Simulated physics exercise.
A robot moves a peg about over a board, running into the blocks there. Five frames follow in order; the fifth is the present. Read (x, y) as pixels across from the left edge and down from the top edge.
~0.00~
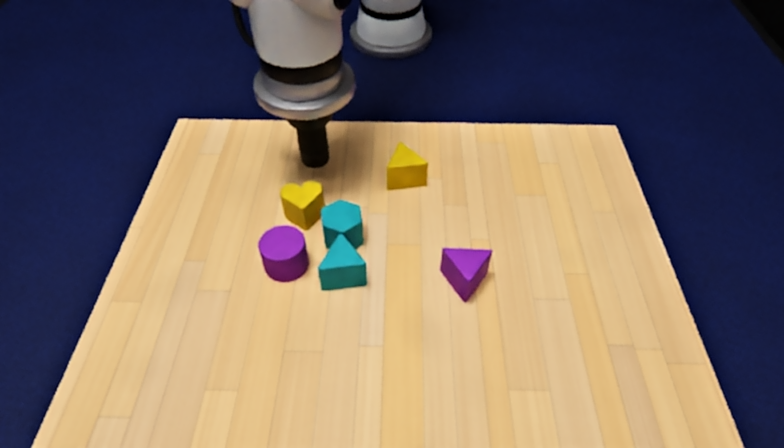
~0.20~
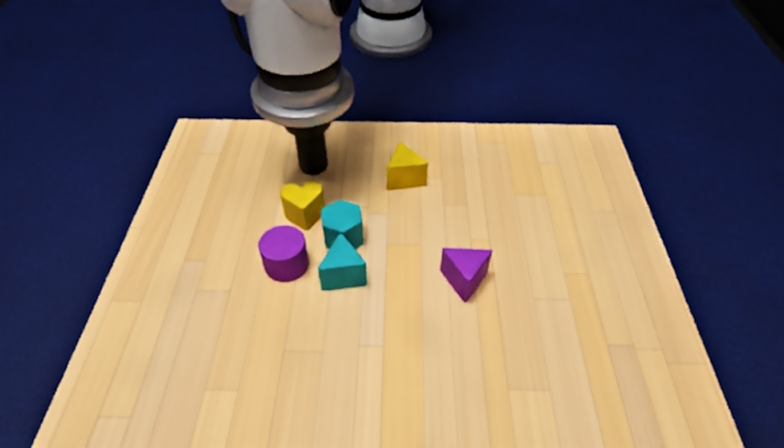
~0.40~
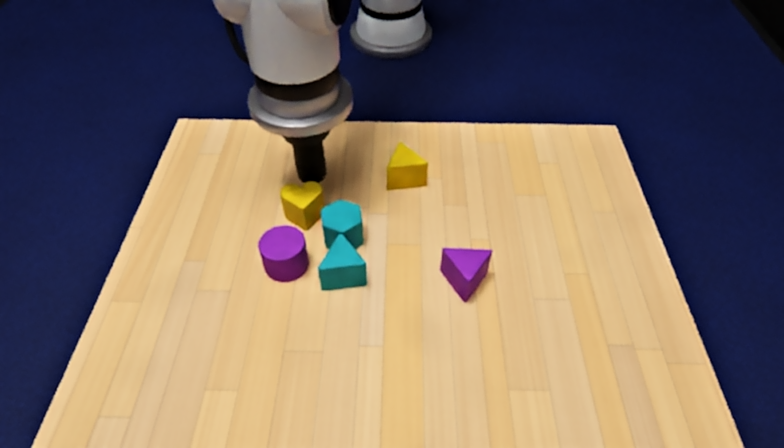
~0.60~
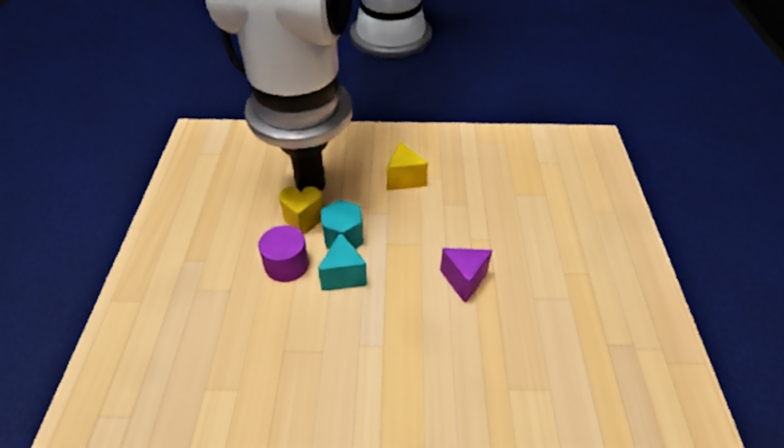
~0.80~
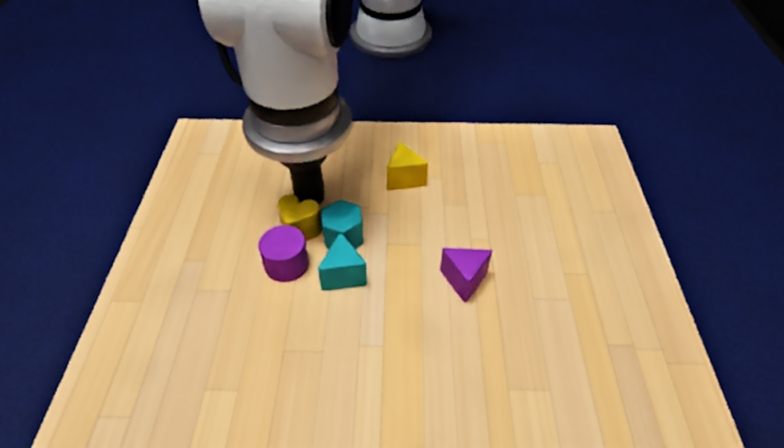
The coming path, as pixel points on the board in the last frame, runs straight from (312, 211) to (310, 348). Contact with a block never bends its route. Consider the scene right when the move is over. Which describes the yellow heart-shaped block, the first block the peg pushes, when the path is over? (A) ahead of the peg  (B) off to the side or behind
It's B.
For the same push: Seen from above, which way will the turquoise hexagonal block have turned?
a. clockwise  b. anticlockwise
Letter b.
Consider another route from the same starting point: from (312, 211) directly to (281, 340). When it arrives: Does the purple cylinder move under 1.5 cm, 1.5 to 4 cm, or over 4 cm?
It's set to move over 4 cm.
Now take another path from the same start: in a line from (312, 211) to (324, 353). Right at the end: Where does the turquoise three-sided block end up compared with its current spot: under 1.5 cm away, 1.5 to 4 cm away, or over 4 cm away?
It moves a fair bit, 1.5 to 4 cm.
On the path given first. One third of the way, peg (308, 238); purple cylinder (263, 269); yellow heart-shaped block (276, 236), turned 55° clockwise; turquoise three-sided block (343, 257); turquoise hexagonal block (346, 219), turned 25° anticlockwise.
Two thirds of the way, peg (307, 284); purple cylinder (256, 275); yellow heart-shaped block (275, 239), turned 75° clockwise; turquoise three-sided block (343, 260), turned 15° anticlockwise; turquoise hexagonal block (346, 219), turned 25° anticlockwise.
At the end, peg (307, 337); purple cylinder (256, 275); yellow heart-shaped block (275, 239), turned 75° clockwise; turquoise three-sided block (343, 260), turned 15° anticlockwise; turquoise hexagonal block (346, 219), turned 25° anticlockwise.
